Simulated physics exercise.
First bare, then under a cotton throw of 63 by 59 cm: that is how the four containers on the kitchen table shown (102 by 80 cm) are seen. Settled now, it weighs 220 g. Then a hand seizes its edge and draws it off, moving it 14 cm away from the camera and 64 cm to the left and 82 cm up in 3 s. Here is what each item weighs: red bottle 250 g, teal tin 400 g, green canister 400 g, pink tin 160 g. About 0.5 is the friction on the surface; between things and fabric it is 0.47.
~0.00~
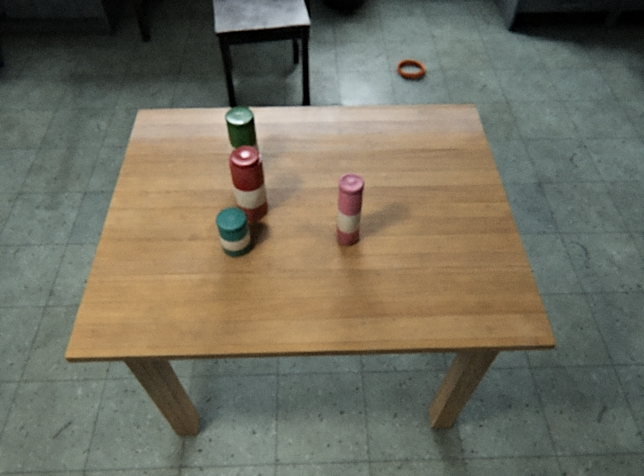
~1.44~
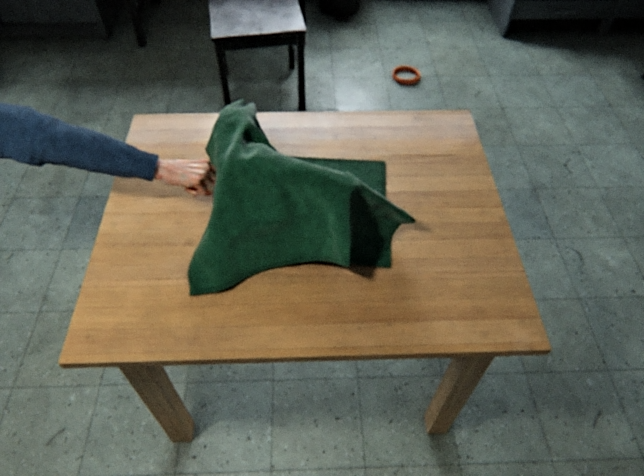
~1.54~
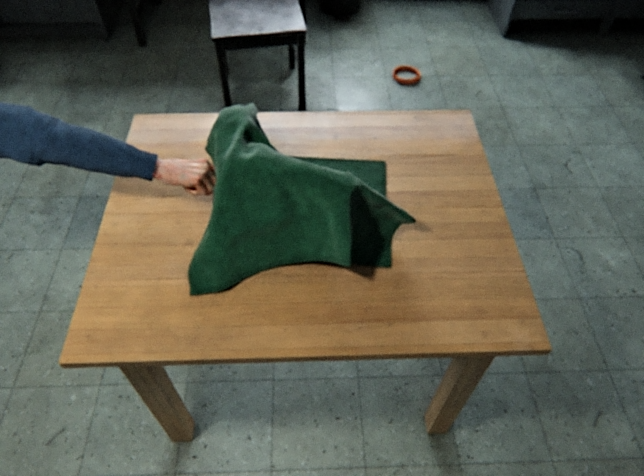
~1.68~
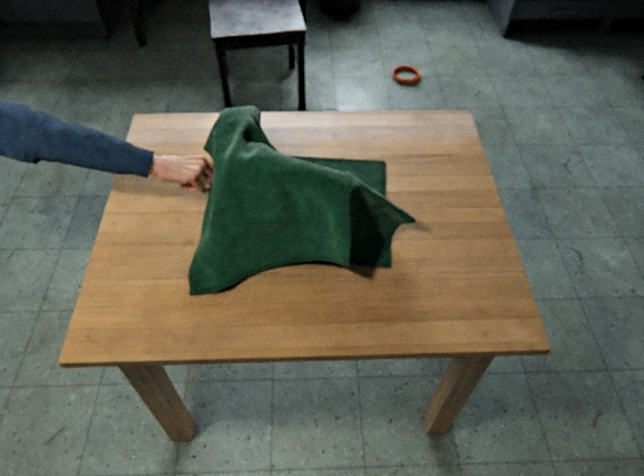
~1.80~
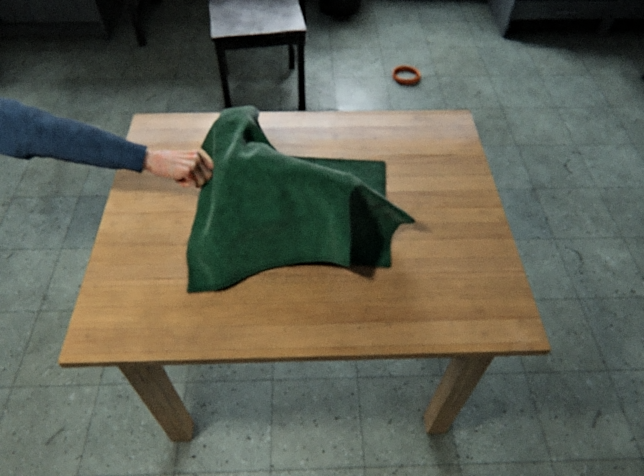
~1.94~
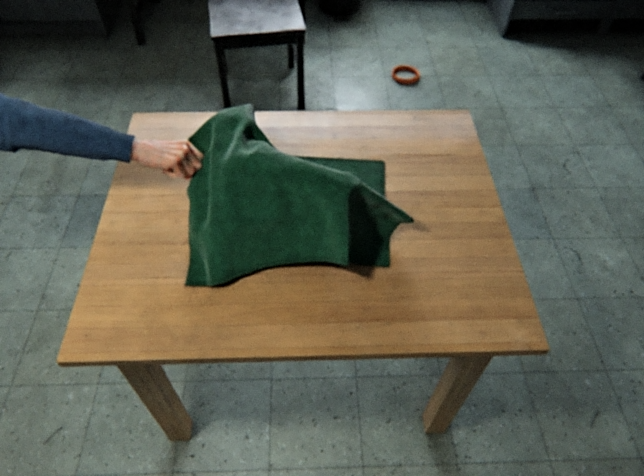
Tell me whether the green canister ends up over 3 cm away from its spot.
It does.
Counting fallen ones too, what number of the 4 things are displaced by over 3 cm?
In total, 3 of them qualify.
At 2.6 s, middle of the cotton throw at (236, 149); green canister 4 cm off its start, pink tin on its side, 13 cm off its start.
At 3.2 s, middle of the cotton throw at (68, 86); green canister on its side, 18 cm off its start, pink tin on its side, 14 cm off its start, red bottle on its side, 13 cm off its start.
At 3.9 s, middle of the cotton throw at a place out of view; green canister on its side, 28 cm off its start at (148, 140), pink tin on its side, 17 cm off its start at (283, 208), red bottle on its side, 16 cm off its start at (186, 191).
At 4.5 s, middle of the cotton throw at a place out of view; green canister on its side, 41 cm off its start, pink tin on its side, 20 cm off its start, red bottle on its side, 19 cm off its start.
At 5.3 s, middle of the cotton throw at a place out of view; green canister over the edge, pink tin on its side, 24 cm off its start at (278, 182), red bottle on its side, 22 cm off its start at (179, 170).
